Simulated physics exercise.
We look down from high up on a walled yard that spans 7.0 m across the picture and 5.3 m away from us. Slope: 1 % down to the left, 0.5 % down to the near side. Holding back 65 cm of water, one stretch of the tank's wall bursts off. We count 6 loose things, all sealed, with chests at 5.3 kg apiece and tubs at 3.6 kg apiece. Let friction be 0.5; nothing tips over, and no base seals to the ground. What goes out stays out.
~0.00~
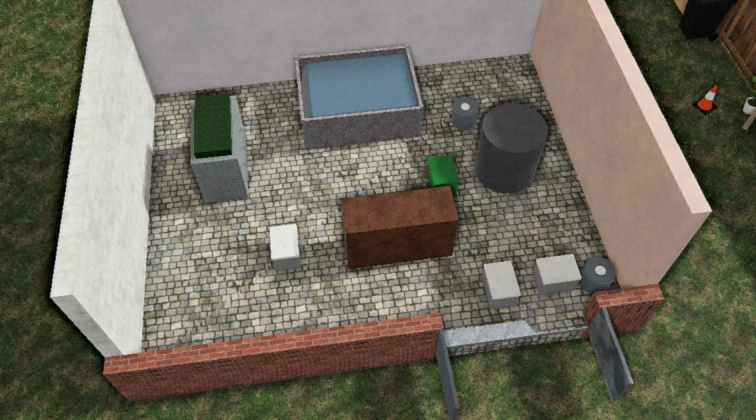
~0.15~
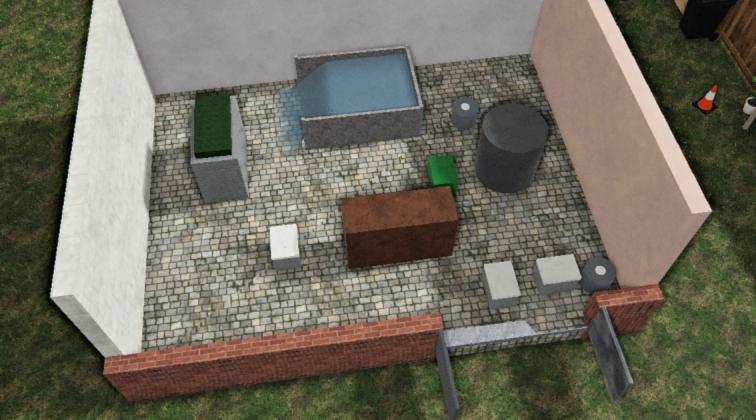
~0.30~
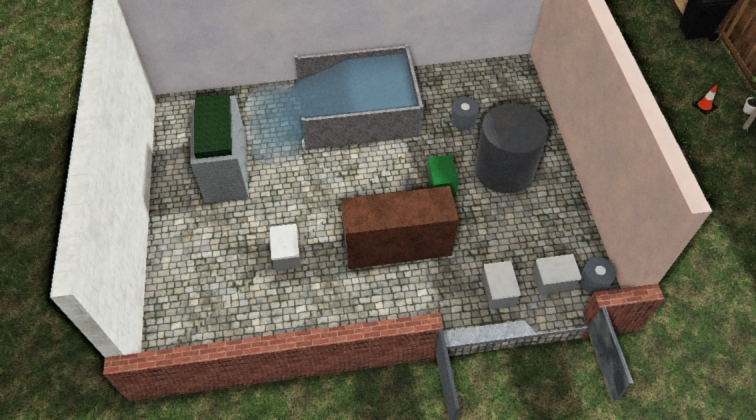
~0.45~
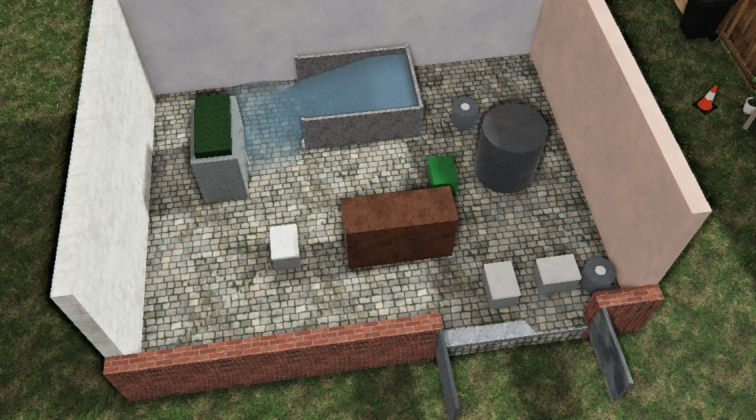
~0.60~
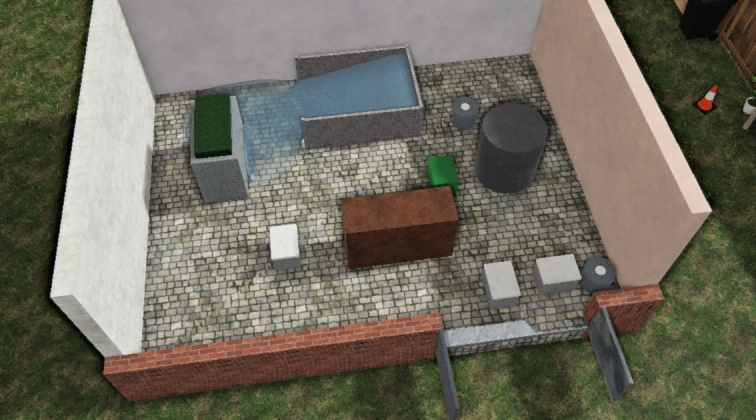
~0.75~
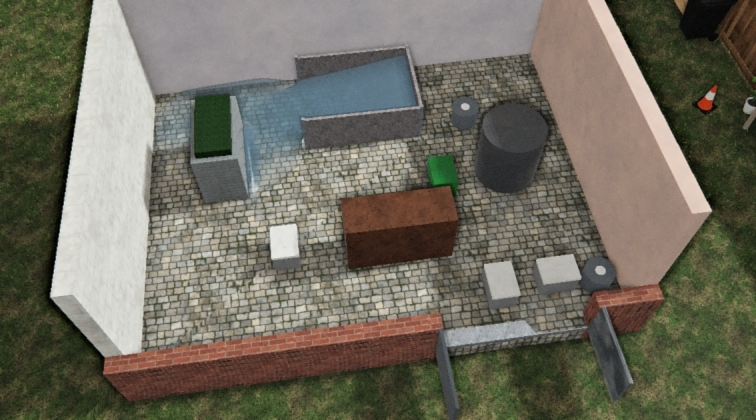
Water poured out through the left side of a raised pool in a walled yard, spreading across the paving and around a planter-like block with a green top, while the other objects stayed still.
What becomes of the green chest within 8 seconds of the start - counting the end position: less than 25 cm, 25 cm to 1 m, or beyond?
The move is tiny.
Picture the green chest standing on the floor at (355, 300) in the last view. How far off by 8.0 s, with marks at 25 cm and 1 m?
From that spot, it is pushed far off.
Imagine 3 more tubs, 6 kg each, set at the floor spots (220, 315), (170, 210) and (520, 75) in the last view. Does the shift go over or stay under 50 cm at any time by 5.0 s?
In sequence: Goes beyond; goes beyond; stays within.
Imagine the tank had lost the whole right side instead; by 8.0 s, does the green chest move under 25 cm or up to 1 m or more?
In that scenario the green chest would have been washed far off.
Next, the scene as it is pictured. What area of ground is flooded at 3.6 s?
I'd put it close to 20 m2.
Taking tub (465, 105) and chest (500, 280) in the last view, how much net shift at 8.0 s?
First 0 cm, then 60 cm.
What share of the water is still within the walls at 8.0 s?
About 94 in a hundred parts of the water.
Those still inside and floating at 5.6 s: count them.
1 at that moment.
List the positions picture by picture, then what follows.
In the first frame, the green chest at (443, 169) rests on the ground; 2.6 m2 under water; 0 of 6 have shifted.
In the second frame, the green chest at (443, 169), on the bottom; water covers 3.3 m2; 0 of 6 have shifted.
In the third frame, the green chest at (443, 169), on the bottom; water covers 4.3 m2; 0 of 6 have shifted.
In the fourth frame, the green chest at (443, 169), on the bottom; water covers 5.2 m2; 0 of 6 have shifted.
In the fifth frame, the green chest at (443, 169) rests on the ground; water covers 6.0 m2; 0 of 6 have shifted.
In the sixth frame, the green chest at (443, 169) rests on the ground; 6.8 m2 under water; 0 of 6 have shifted.
After 1.6 s the green chest is near (443, 169), 0.0 m from its start, aground; 0 of 6 are out; 0 afloat.
After 3.6 s the green chest is near (443, 169), 0.0 m from its start, aground; 0 of 6 are out; 1 afloat.
After 5.6 s the green chest is near (443, 169), 0.0 m from its start, aground; 0 of 6 are out; 1 afloat.
After 8.0 s the green chest is near (444, 169), 0.0 m from its start, aground; 0 of 6 are out; 4 afloat.
